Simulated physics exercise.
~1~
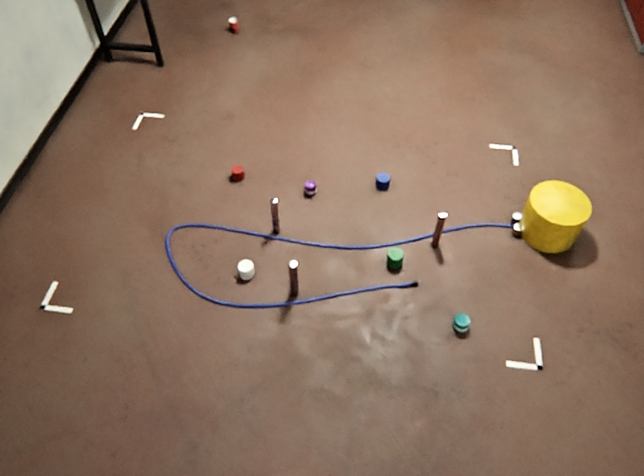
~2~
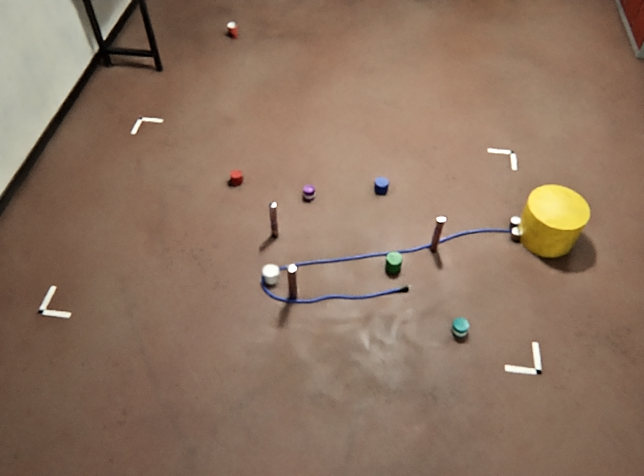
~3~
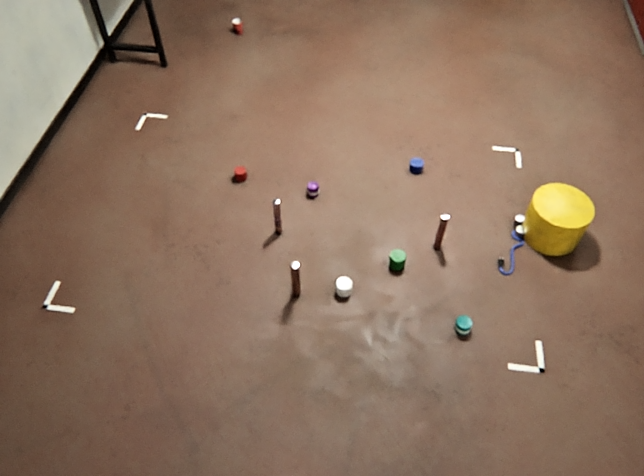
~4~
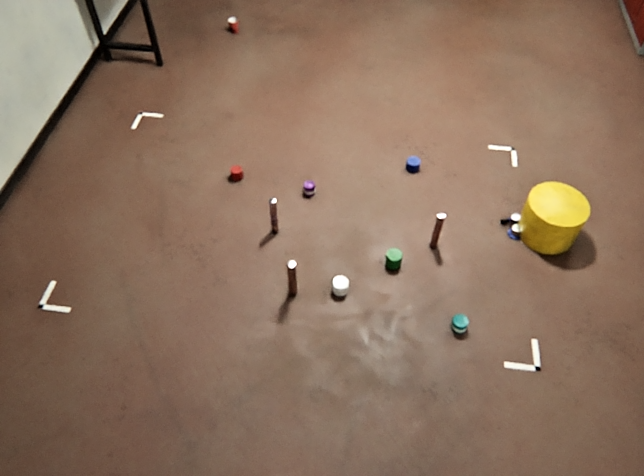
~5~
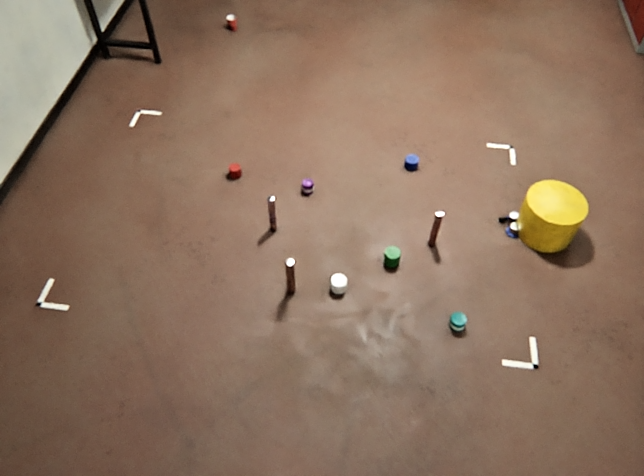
On a brown workshop floor, a blue lead runs from beside a yellow drum, past three upright posts and back in a wide loop, among six small coloured containers. The lead draws in toward the drum, its loop tightening and nudging the white tin to the right. As it keeps retracting, the white tin slides farther right and the blue tub shifts right and slightly up. Soon only a short curl is left by the drum, and it shrinks further. At the end the lead rests there, while the red, purple, green and teal containers remain in place.
